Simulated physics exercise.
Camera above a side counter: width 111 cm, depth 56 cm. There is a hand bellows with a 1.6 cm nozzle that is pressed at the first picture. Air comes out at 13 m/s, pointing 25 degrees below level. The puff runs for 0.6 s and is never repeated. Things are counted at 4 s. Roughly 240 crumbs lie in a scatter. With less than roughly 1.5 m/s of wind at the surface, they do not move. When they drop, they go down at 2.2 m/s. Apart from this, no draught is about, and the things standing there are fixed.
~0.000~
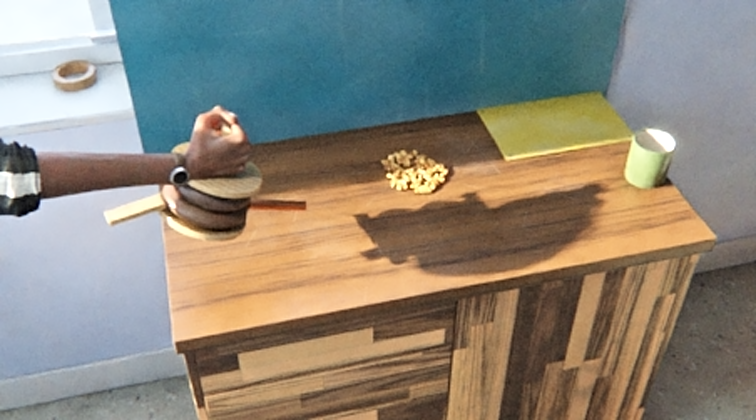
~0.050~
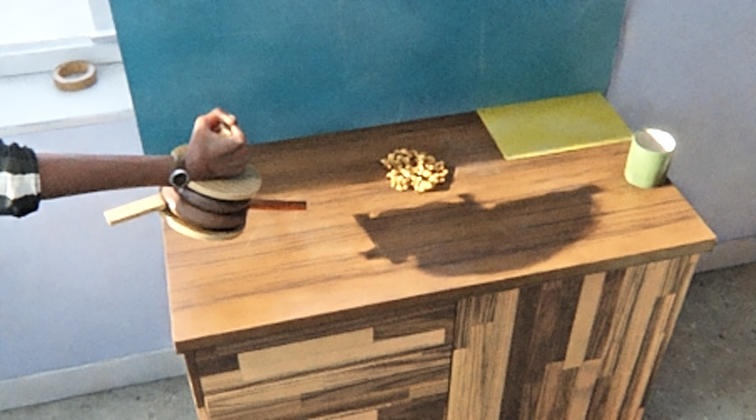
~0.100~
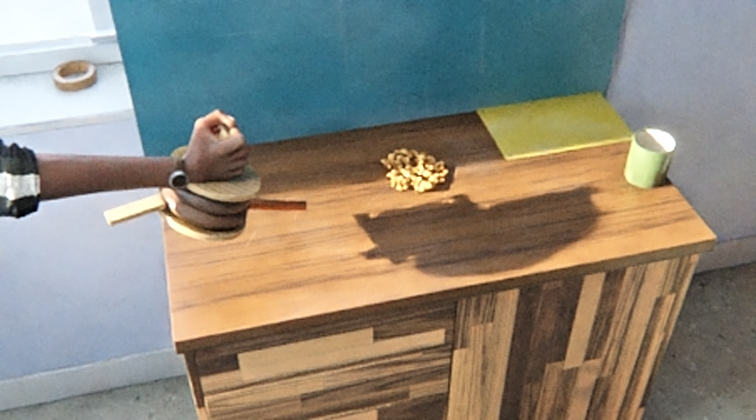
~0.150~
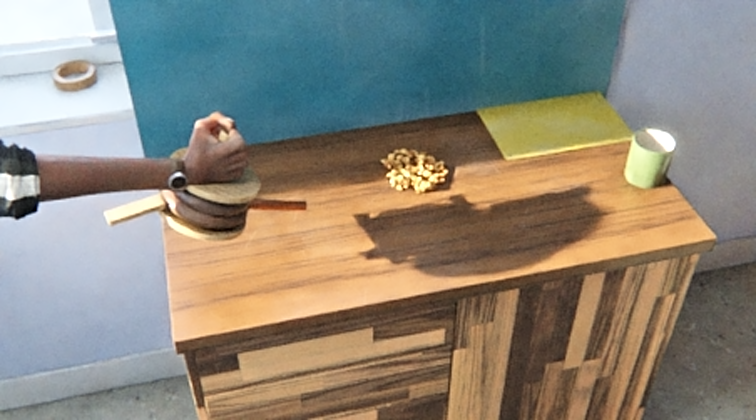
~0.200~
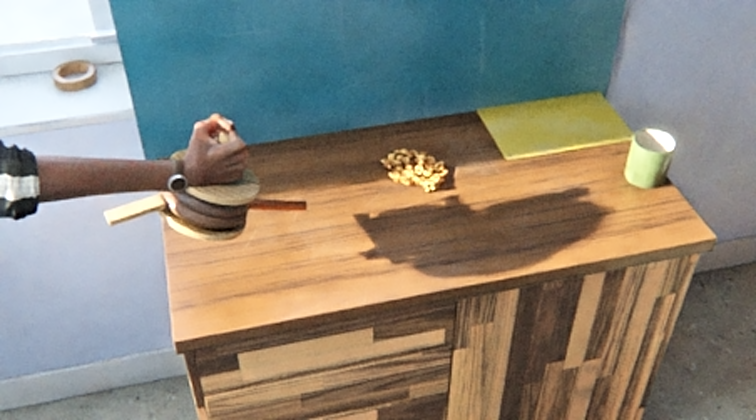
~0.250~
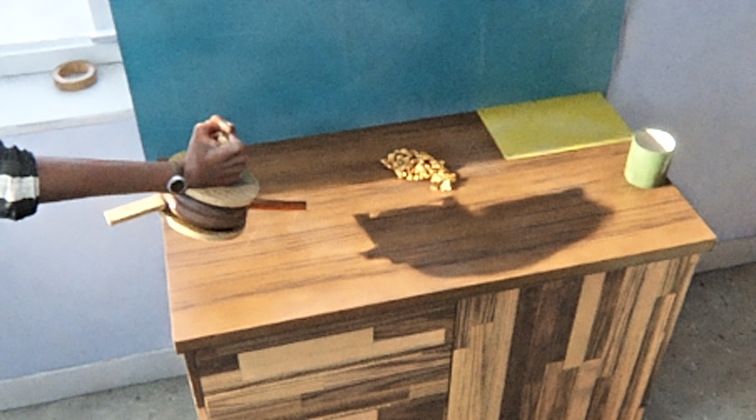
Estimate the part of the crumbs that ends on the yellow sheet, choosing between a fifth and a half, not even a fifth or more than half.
Chances are it is in excess of half.
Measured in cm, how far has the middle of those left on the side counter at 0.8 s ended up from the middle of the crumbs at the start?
The middle is some 35 cm from where it began.
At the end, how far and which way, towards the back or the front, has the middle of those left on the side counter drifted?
It has moved rearward by roughly 15 cm.
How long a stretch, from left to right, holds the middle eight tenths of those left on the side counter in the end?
About 40 cm.
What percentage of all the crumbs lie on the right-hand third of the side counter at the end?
I'd estimate around 70 per cent.
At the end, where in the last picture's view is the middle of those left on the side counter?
Look near pixel (521, 112) of the last view.
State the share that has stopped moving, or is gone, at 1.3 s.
Roughly 100 % of them.
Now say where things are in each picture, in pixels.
The middle of the crumbs is near (413, 172), none has stirred yet and the mouth of the hand bellows is at (305, 206), in the first picture.
The middle of the crumbs is near (413, 171), none has stirred yet and the yellow sheet is centred on (555, 124), in the second picture.
The middle of the crumbs is near (413, 171), none has stirred yet and the top of a mug is at (655, 141), in the third picture.
The middle of the crumbs is near (413, 171) and none has stirred yet, in the fourth picture.
The middle of the crumbs is near (416, 172), the farthest in sight from the hand bellows is at (441, 164) and about 5 % have left their places, in the fifth picture.
The middle of the crumbs is near (421, 170), the farthest in sight from the hand bellows is at (453, 176) and about 30 % have left their places, in the sixth picture.
After 0.8 s, 76 % are on the yellow sheet; the middle of those left on the top is near (525, 114); 18 % are gone or lie where they will stay.
After 1.3 s, 68 % are on the yellow sheet; the middle of those left on the top is near (521, 112); 97 % are gone or lie where they will stay.
After 2.2 s, 68 % are on the yellow sheet; the middle of those left on the top is near (521, 112); 100 % are gone or lie where they will stay.
After 4.0 s, at the end, 68 % are on the yellow sheet; the middle of those left on the top is near (521, 112).
